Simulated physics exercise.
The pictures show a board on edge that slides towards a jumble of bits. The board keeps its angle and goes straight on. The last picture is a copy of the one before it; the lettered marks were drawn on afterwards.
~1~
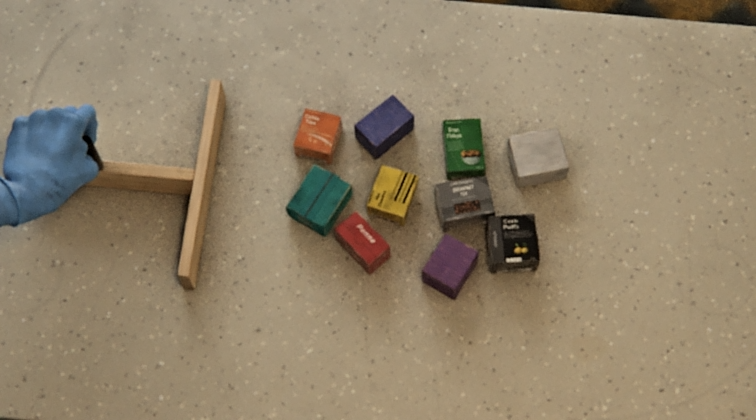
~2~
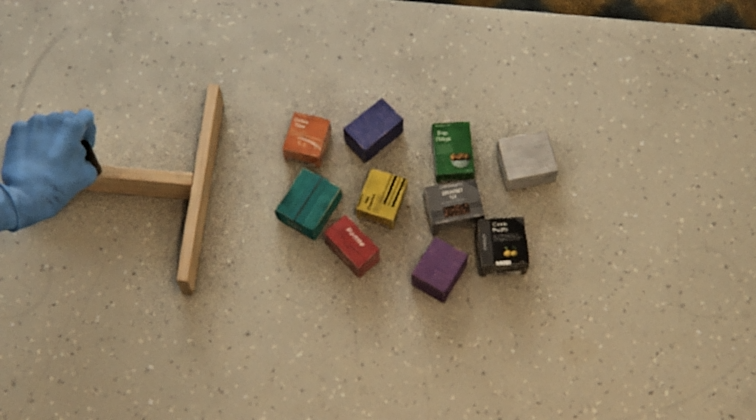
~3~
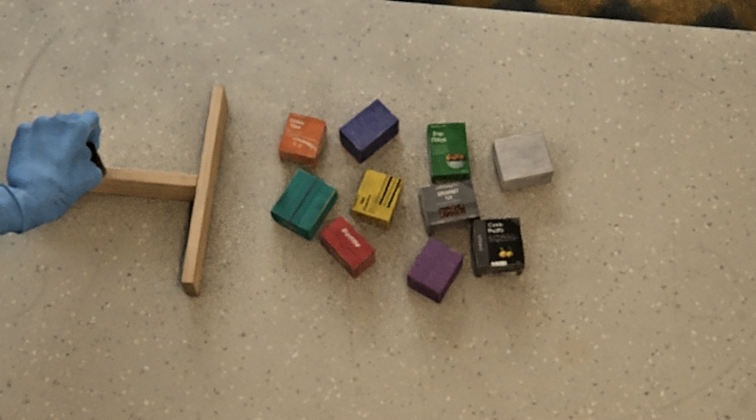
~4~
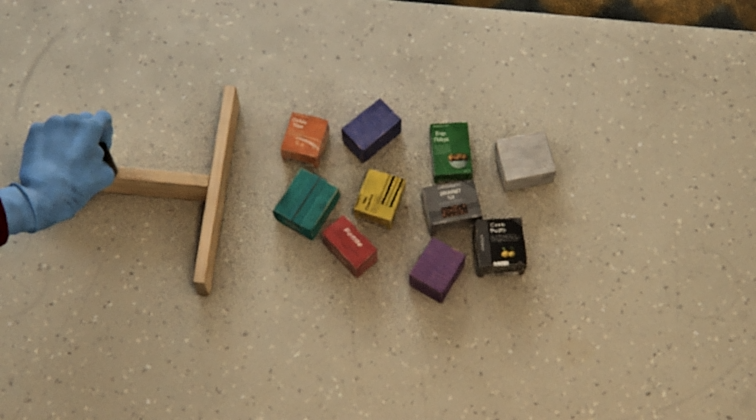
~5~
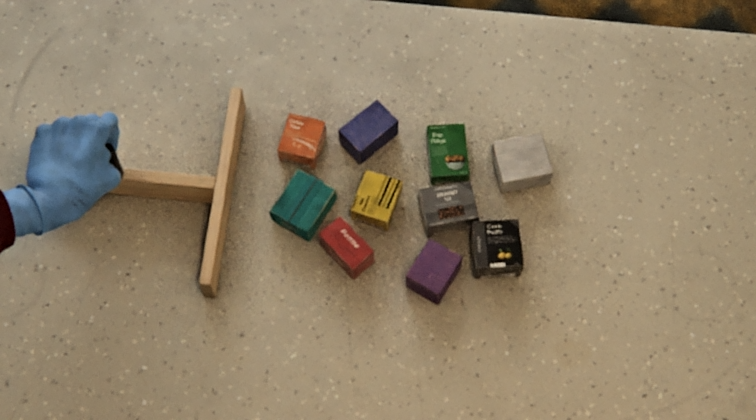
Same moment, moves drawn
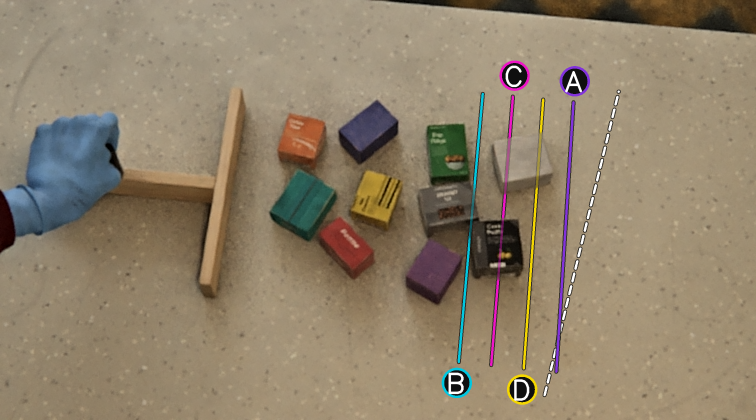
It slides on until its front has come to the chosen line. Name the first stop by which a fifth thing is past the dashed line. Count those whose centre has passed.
D.
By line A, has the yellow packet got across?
By then, yes.
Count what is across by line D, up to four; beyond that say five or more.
It has five or more across.
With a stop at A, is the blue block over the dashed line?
Yes.
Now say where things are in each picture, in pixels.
Blue block (384, 127); purple block (450, 267); orange box (318, 137), in the first frame.
Board (198, 180); grey box (454, 206), in the second frame.
Board (203, 181); white block (522, 161), in the third frame.
Board (215, 181); turquoise box (307, 204), in the fourth frame.
Board (221, 183); red packet (347, 248); blue block (368, 132); purple block (434, 272), in the fifth frame.
On the marked copy, A at (565, 232); B at (471, 223); C at (502, 226); D at (534, 229); the dashed line at (583, 237).
Following D. Soon after the start, board (332, 194); white block (521, 163); black packet (497, 250); none across.
Later, board (444, 205); white block (592, 171); grey box (562, 218); none across.
In the end, board (532, 213); white block (678, 180); grey box (650, 226); six across.
As for the rest, A gets nine across, but is farther than needed; B gets only one across; C gets only four across.
